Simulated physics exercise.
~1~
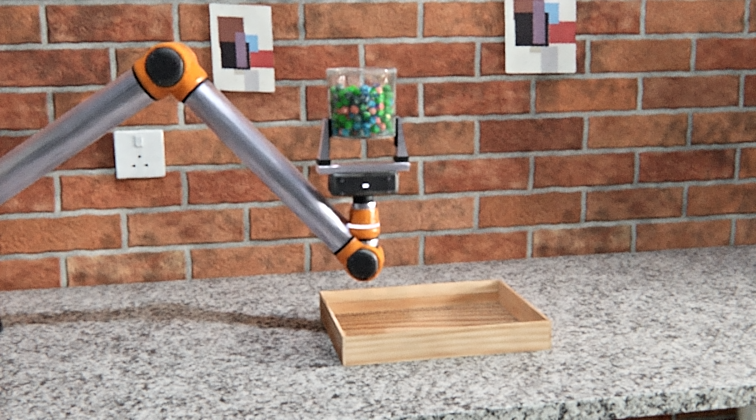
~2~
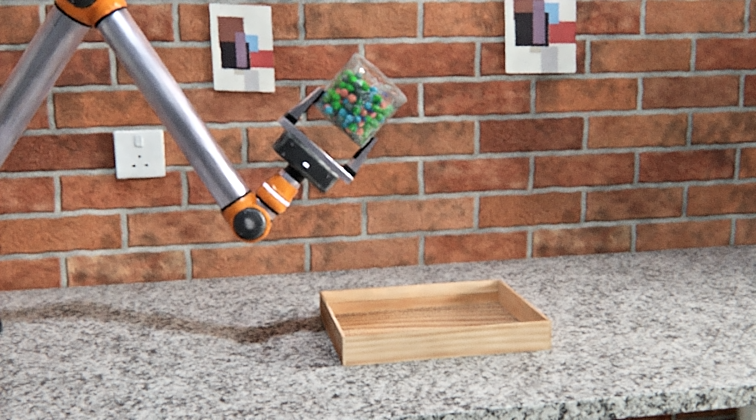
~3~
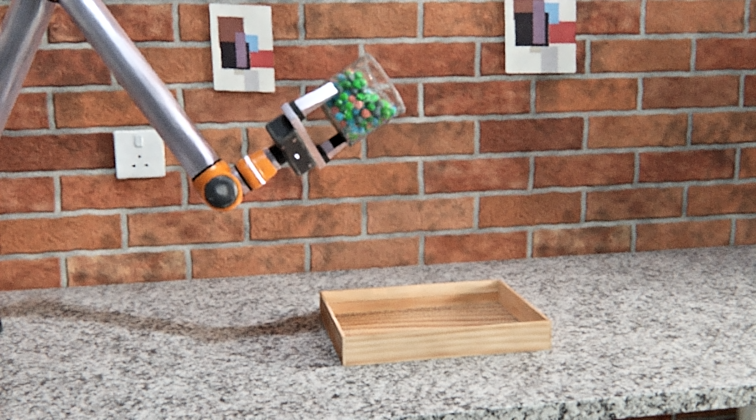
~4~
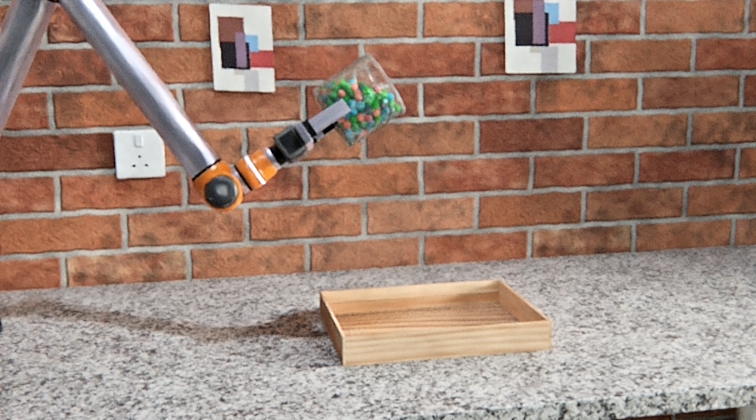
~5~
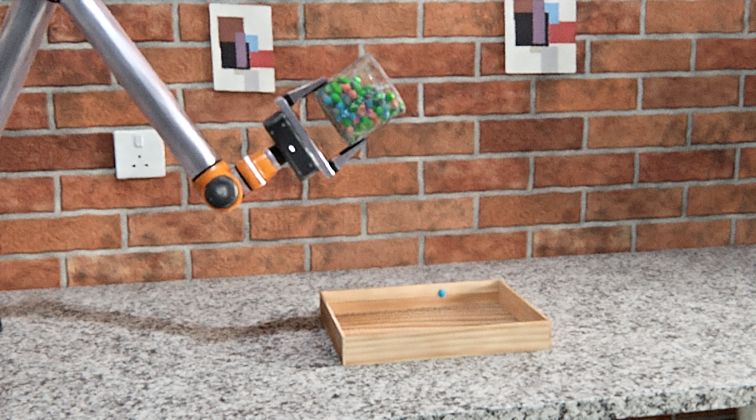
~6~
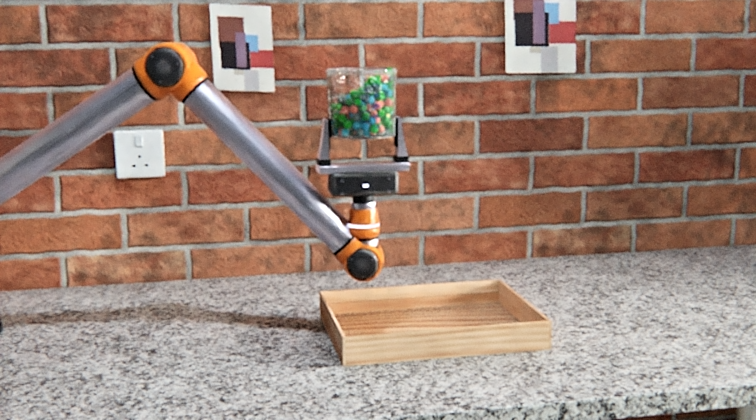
A robot arm tilts and rolls a beaker of sweets, drops one, then rights it.
